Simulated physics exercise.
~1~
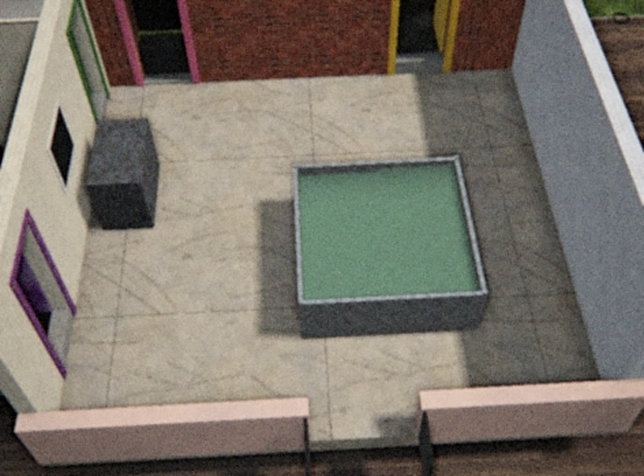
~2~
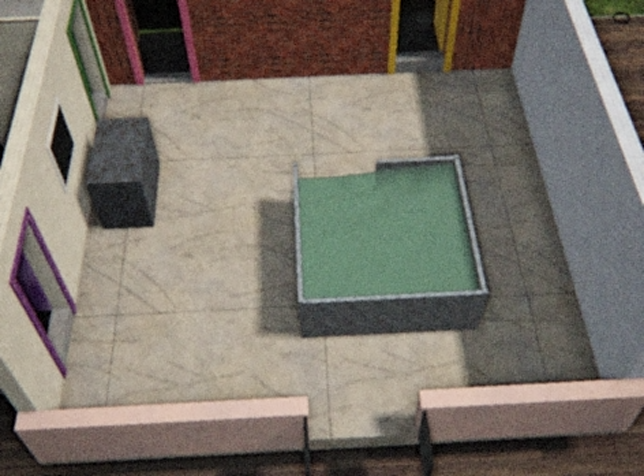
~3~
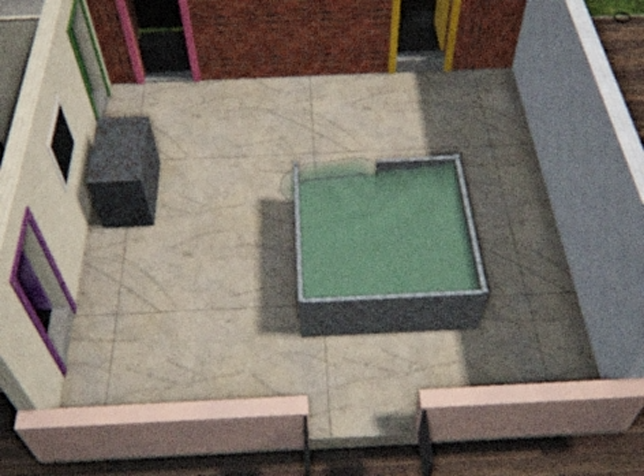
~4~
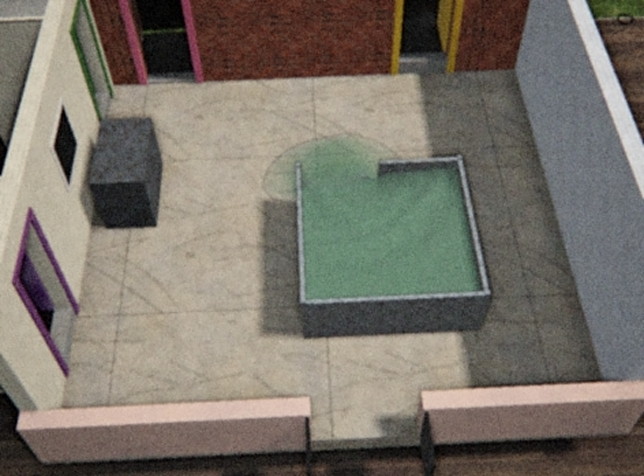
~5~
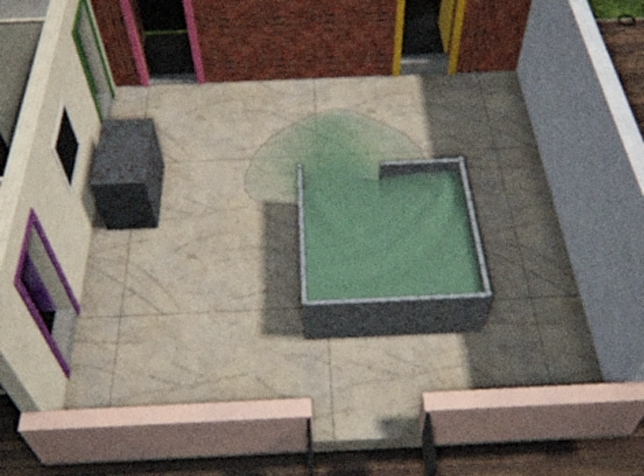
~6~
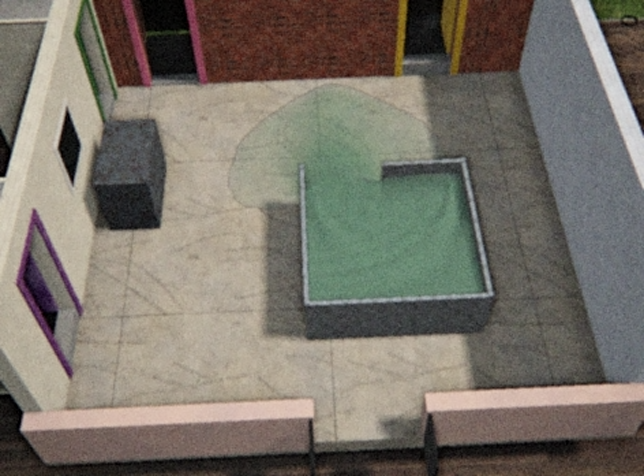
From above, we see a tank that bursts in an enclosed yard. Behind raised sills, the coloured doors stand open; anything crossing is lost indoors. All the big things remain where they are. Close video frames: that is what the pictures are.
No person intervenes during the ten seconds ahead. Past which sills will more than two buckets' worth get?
Outcome: The green door is going to allow over two buckets; the yellow door is going to allow two buckets or less; the purple door is going to allow two buckets or less; the pink door is going to allow over two buckets.
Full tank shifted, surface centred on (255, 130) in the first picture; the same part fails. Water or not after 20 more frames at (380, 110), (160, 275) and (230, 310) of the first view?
In order: Submerged, untouched, untouched.
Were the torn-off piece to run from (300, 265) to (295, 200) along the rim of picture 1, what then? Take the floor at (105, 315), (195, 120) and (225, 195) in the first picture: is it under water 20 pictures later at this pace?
Submerged, submerged, submerged.
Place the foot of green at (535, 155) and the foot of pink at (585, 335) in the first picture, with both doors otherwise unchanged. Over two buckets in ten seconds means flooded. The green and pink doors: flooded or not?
What you'd see: The green door stays within the limit and the pink door tops the limit.
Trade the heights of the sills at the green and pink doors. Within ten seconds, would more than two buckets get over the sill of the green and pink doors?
You'll see the green door tops the limit and the pink door stays short.
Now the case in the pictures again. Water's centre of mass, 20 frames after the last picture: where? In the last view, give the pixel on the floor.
At about (343, 183).
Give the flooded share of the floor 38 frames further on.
Share estimate: About 80 per cent.
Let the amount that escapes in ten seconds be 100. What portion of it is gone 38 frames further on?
Share gone by then: About 55 %.
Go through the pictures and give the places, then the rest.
In the first picture, the open tank at (384, 229) is whole and still.
In the second picture, the front is at (294, 200), out from the gap on the open tank's far side.
In the third picture, the front is at a hidden place, out from the gap on the open tank's far side.
In the fourth picture, the front is at (357, 138), out from the gap on the open tank's far side.
In the fifth picture, water pours out on the open tank's far side and has run to (346, 113).
In the sixth picture, the front is at (326, 88), out from the gap on the open tank's far side.
A moment on, water covers 30 % of the floor; the green door not reached, the yellow door wet at the sill, nothing in, the purple door not reached, the pink door not reached.
Next, water covers 35 % of the floor; the green door wet at the sill, nothing in, the yellow door wet at the sill, nothing in, the purple door not reached, the pink door under two buckets in.
Then, water covers 45 % of the floor; the green door over two buckets in, the yellow door wet at the sill, nothing in, the purple door not reached, the pink door over two buckets in.
Later, water covers 80 % of the floor; the green door far over two buckets in, the yellow door wet at the sill, nothing in, the purple door wet at the sill, nothing in, the pink door far over two buckets in.
In the end, water covers 95 % of the floor; the green door far over two buckets in, the yellow door wet at the sill, nothing in, the purple door wet at the sill, nothing in, the pink door far over two buckets in.
